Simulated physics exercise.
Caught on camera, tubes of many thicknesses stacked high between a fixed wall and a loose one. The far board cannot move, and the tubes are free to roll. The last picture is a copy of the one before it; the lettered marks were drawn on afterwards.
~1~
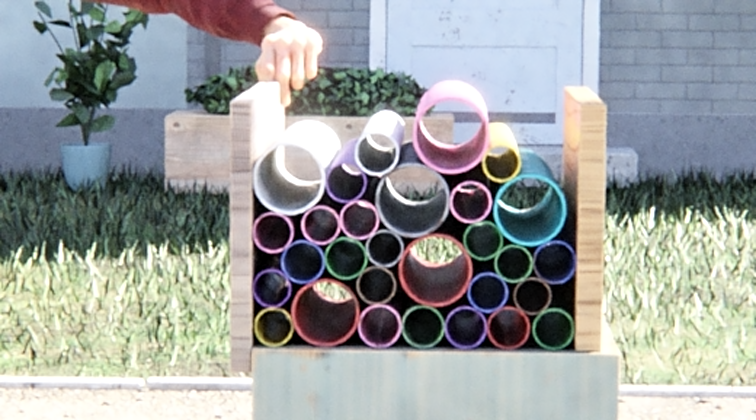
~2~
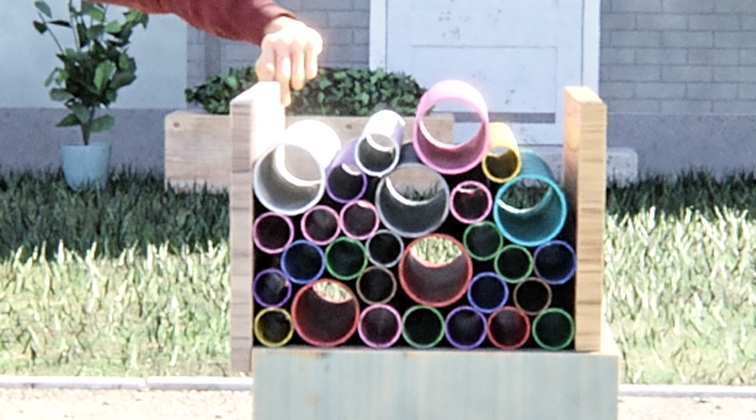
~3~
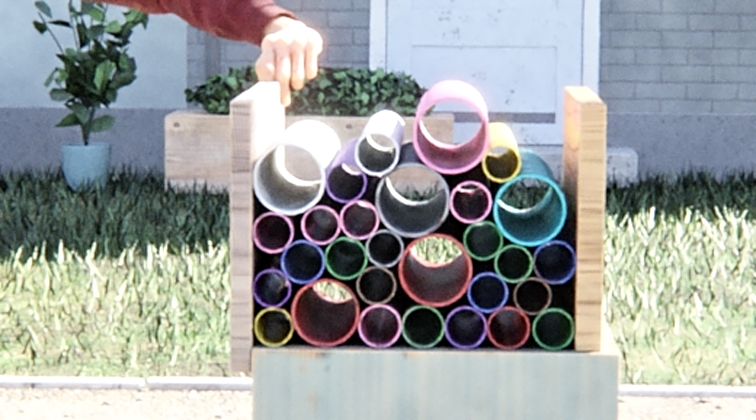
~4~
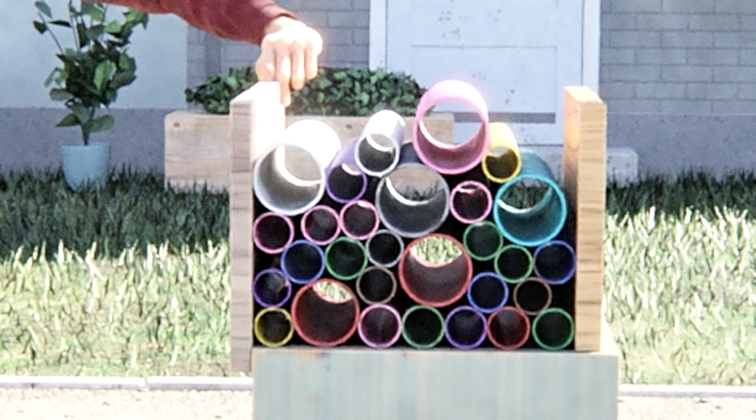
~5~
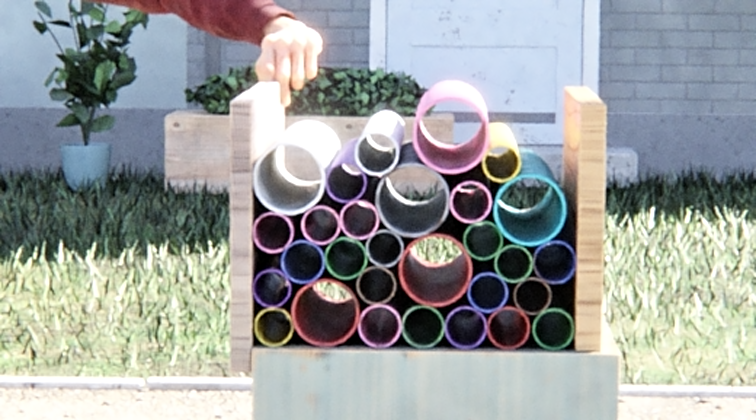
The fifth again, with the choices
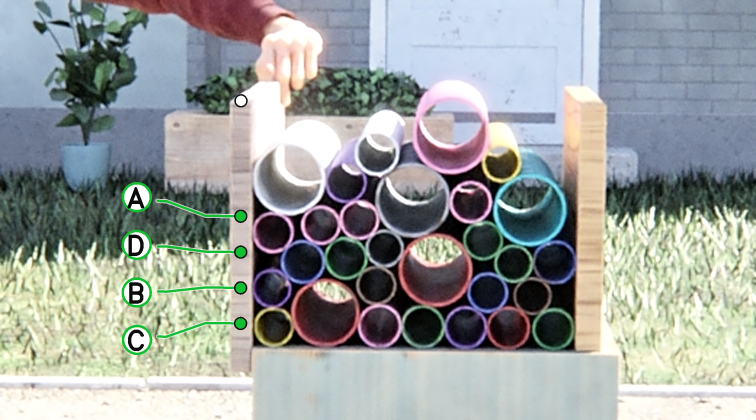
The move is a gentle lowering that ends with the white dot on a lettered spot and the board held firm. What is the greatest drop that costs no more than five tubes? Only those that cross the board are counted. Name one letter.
The last mark within the limit is B.
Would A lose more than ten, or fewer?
Fewer than ten.
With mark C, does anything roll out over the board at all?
At C: Yes.
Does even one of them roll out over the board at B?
At B: Yes.
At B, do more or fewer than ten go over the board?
Fewer than ten.
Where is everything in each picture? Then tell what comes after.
The first frame shows a red tube (508, 327); a purple tube (272, 288); a green tube (513, 263).
The second frame shows a green tube (513, 263); a grey tube (412, 200).
The third frame shows a pink tube (471, 202); side board (258, 215).
The fourth frame shows a yellow tube (274, 327); a red tube (508, 327).
The fifth frame shows a purple tube (272, 288); a green tube (513, 263); a grey tube (412, 200).
On the marked copy, A at (240, 216); B at (240, 288); C at (240, 323); D at (240, 252); the white dot at (241, 101).
With B. Early on, top of the board (253, 184).
Further on, top of the board (252, 280).
At the end, top of the board (252, 287), two out over the board.
As for the rest, A none out over the board; C more than five out over the board; D none out over the board.
